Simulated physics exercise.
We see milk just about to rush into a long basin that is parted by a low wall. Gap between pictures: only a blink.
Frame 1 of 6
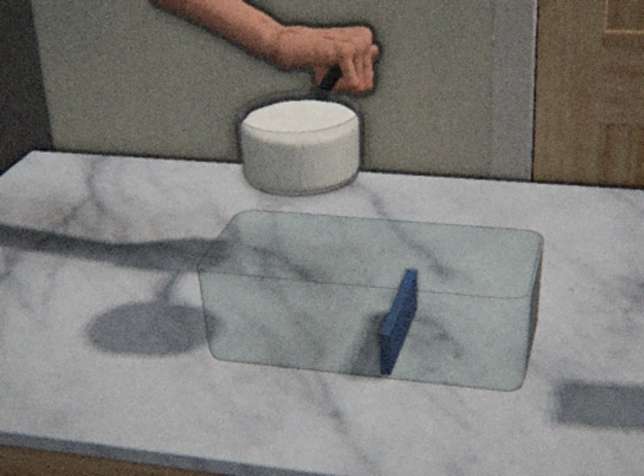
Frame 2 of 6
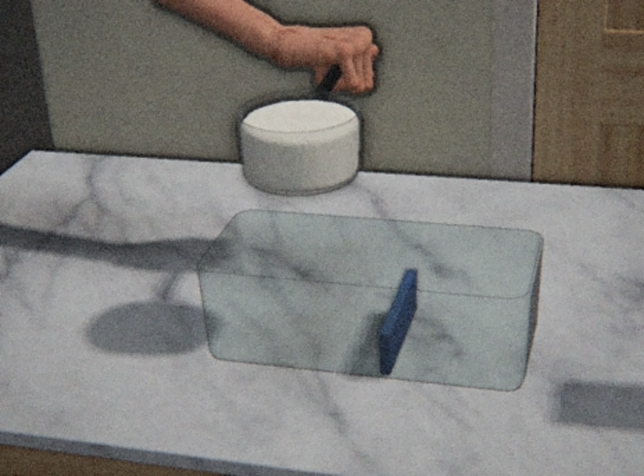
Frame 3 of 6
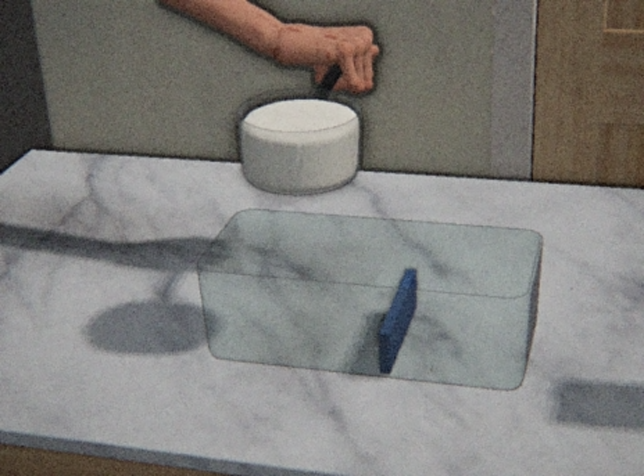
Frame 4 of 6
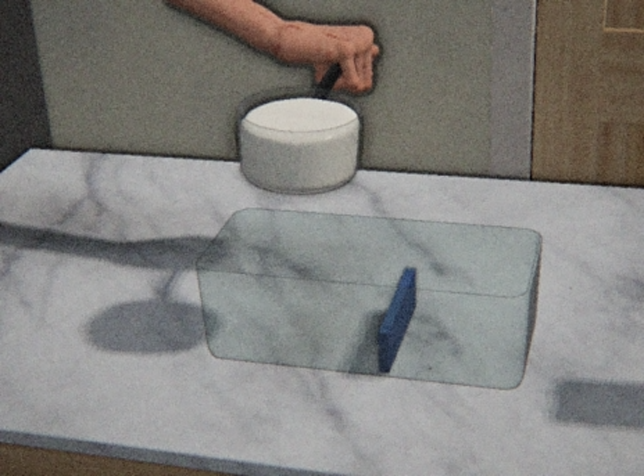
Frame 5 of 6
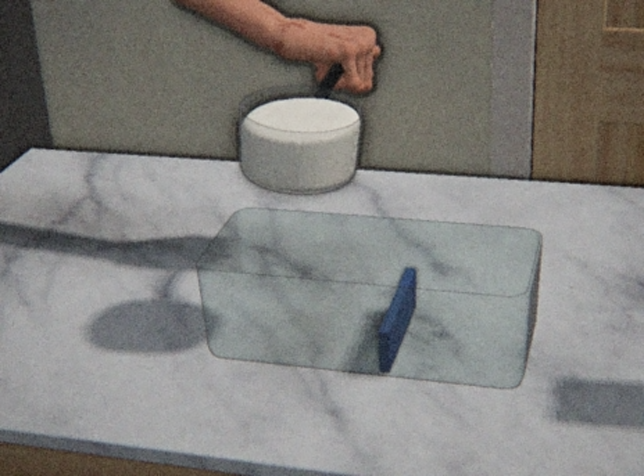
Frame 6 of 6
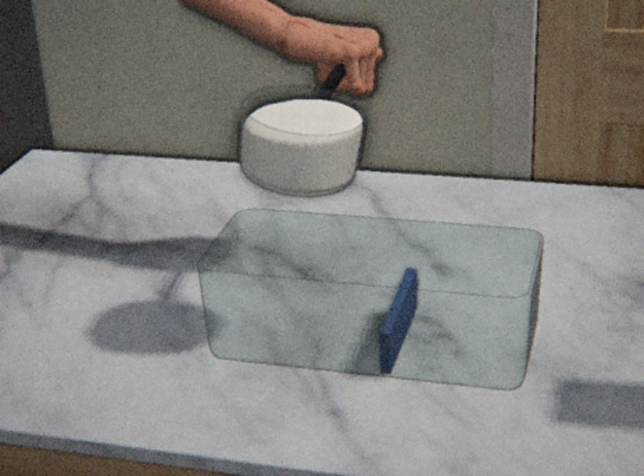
Hand holding a white pot of milk above a clear divided basin on a marble counter, slowly tilting it slightly rightward.
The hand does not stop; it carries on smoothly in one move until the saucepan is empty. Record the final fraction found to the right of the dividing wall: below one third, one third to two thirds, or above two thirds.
The right side is left with enough to pass two thirds.
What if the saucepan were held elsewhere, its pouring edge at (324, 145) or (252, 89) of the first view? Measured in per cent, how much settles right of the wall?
Estimate: 20 per cent, then 0 per cent.
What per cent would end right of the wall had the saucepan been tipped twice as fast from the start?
Around 70 per cent ends up there.
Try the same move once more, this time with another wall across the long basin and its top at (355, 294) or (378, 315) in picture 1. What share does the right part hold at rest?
Around 100 percent in try one and around 90 percent in try two.
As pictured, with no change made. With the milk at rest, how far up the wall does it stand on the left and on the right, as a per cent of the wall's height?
About 10 per cent on the left and 50 per cent on the right.
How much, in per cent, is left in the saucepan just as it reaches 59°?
Close to 60 parts in a hundred remain.
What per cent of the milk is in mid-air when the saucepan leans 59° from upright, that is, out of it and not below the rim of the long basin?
Roughly 25 percent.
A moment on, the saucepan is tipped part way and 61 per cent is still to pour, 1 is left of the wall and 13 right of it.
Next, the saucepan is tipped on its side and 12 per cent is still to pour, 7 is left of the wall and 72 right of it.
Then the saucepan is tipped right over and 0 per cent is still to pour, 23 is left of the wall and 76 right of it.
Later the saucepan is tipped right over and 0 per cent is still to pour, 23 is left of the wall and 76 right of it.
Finally, 23 per cent lies left of the wall, 76 right of it and 0 outside.
